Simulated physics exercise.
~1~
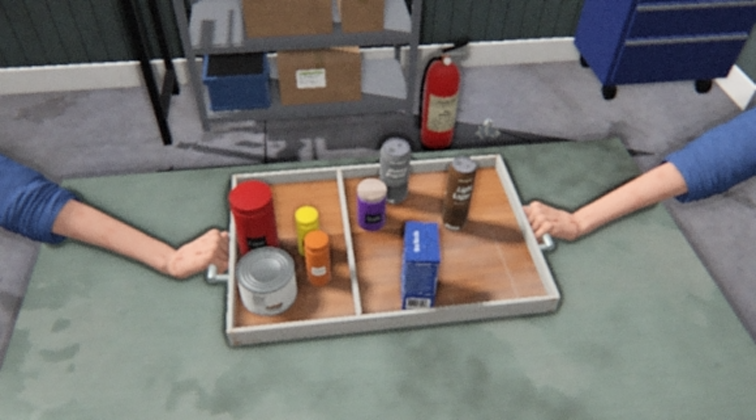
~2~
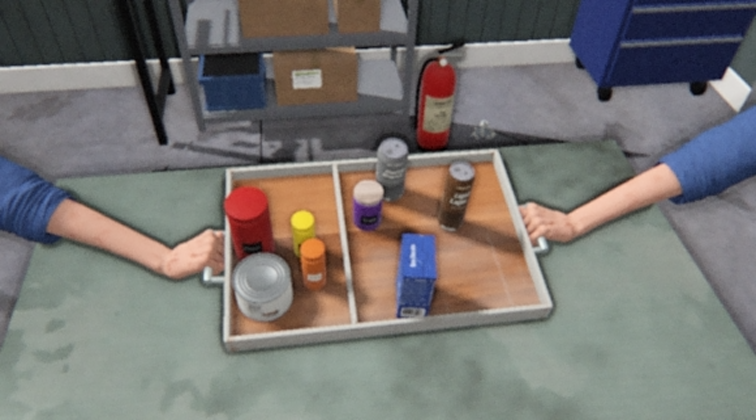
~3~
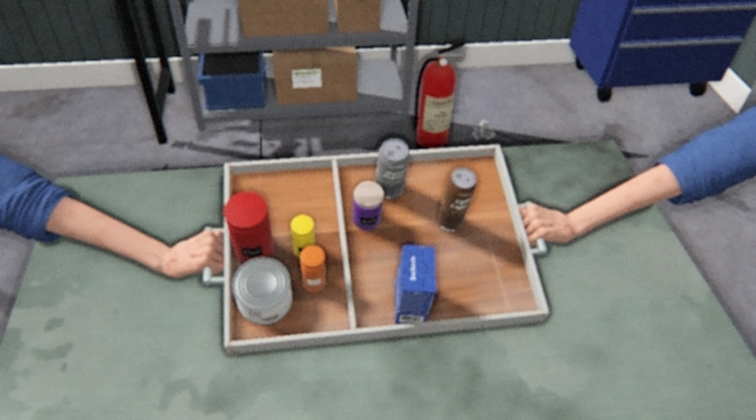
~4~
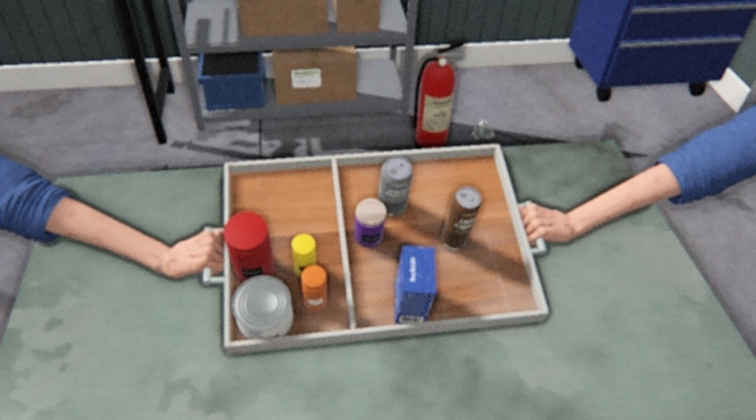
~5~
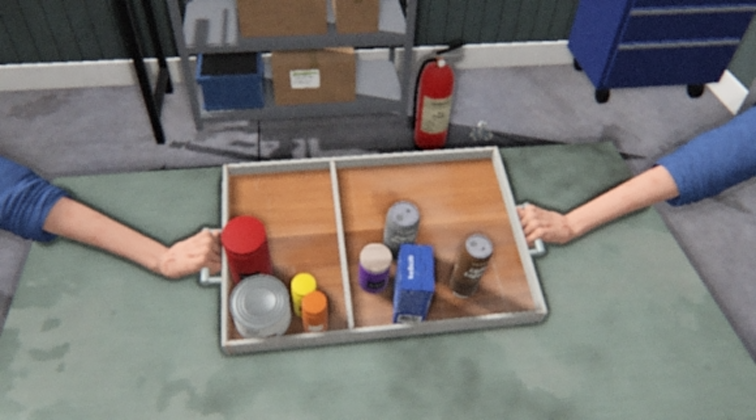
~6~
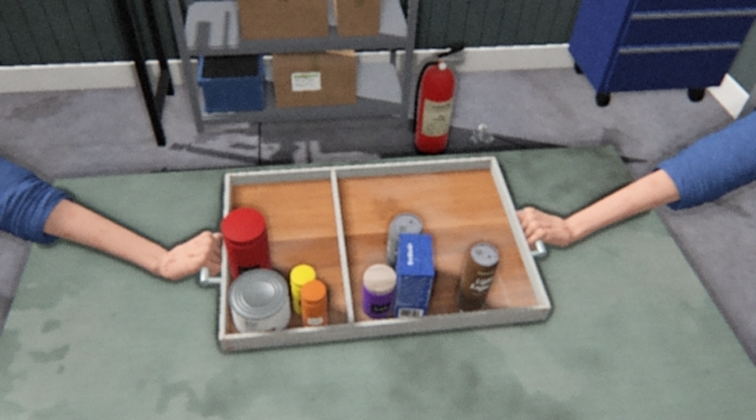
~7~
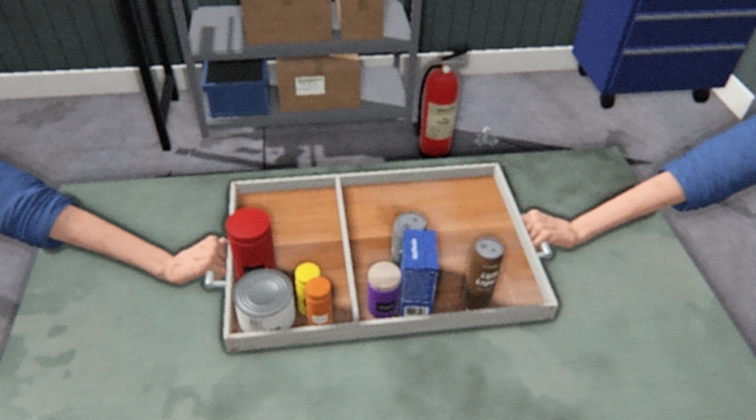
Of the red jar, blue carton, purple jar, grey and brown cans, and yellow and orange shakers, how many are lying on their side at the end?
None of them are lying on their side at the end. Although several slide toward the near edge, they all finish upright.
